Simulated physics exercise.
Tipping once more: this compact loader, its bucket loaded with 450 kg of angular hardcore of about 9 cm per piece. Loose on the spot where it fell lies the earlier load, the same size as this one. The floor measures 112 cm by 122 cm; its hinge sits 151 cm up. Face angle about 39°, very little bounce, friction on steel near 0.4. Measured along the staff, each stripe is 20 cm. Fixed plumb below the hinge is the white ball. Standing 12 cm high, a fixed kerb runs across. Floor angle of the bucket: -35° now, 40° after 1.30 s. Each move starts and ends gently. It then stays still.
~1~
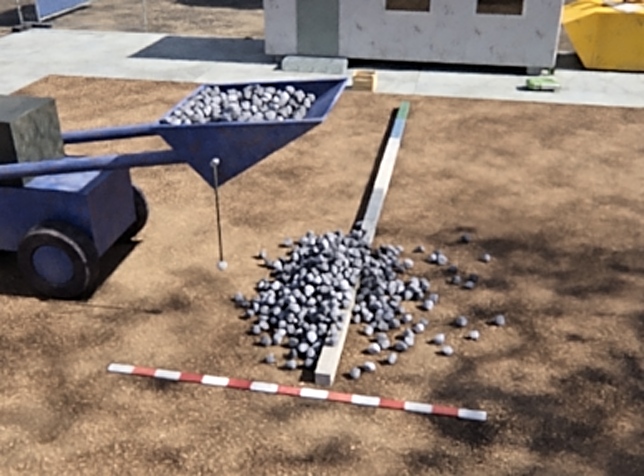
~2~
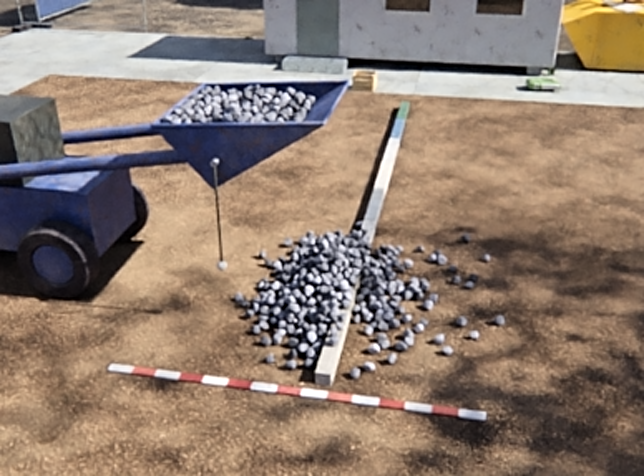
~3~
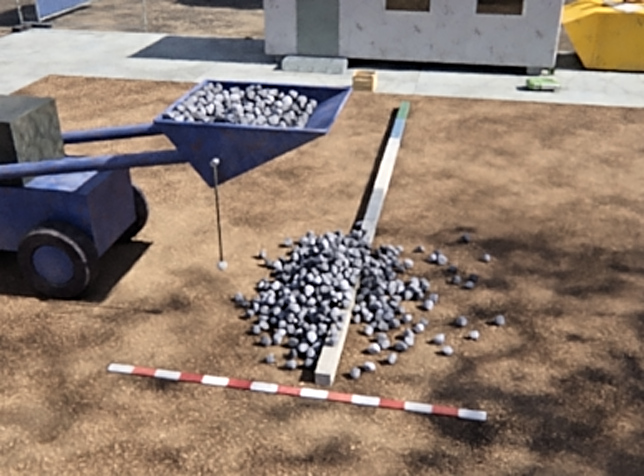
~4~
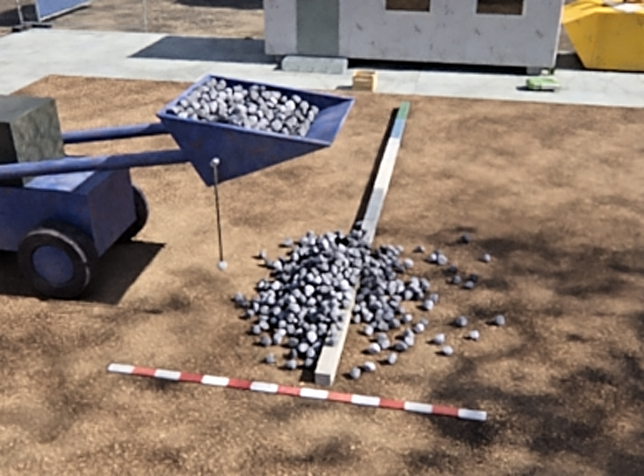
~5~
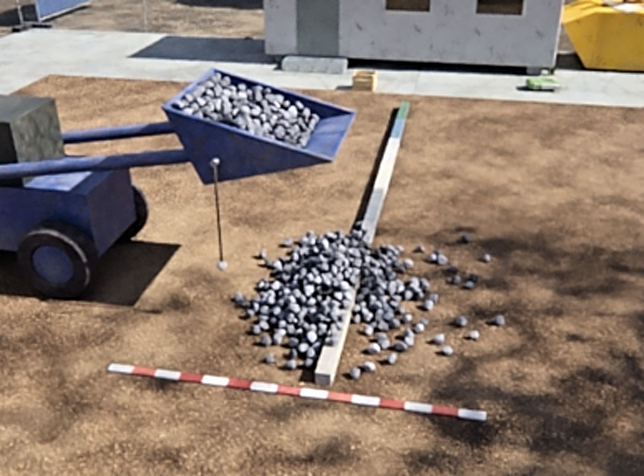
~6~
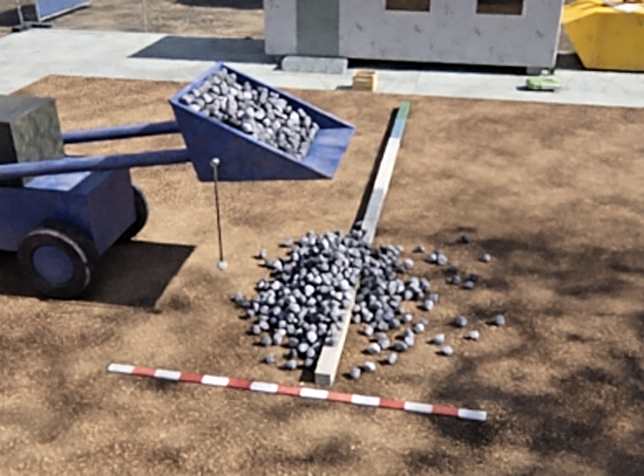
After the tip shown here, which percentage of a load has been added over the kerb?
Roughly 74 out of 100.
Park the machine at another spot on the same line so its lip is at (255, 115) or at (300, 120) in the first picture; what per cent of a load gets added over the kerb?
0 %, then 45 %.
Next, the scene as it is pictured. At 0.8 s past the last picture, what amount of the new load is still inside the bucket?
Close to 85 per cent of the load.
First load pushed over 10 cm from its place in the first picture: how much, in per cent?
I'd say roughly 10 per cent of them.
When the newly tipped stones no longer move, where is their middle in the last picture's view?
(379, 281).
Then, 0.4 s after the last picture the floor is at 29°; in per cent of one load, 100 in the bucket, 79 on this side of the kerb, 21 over the kerb; the foremost stones are at (473, 287).
Then, 0.8 s after the last picture the floor is at 40°; in per cent of one load, 85 in the bucket, 94 on this side of the kerb, 21 over the kerb; the foremost stones are at (473, 287).
Then, 1.2 s after the last picture the floor is at 40°; in per cent of one load, 28 in the bucket, 127 on this side of the kerb, 46 over the kerb; the foremost stones are at (473, 287).
Then, 4.0 s after the last picture the floor is at 40°; in per cent of one load, 0 in the bucket, 105 on this side of the kerb, 95 over the kerb; the foremost stones are at (501, 304). Net gain over the kerb, 74.
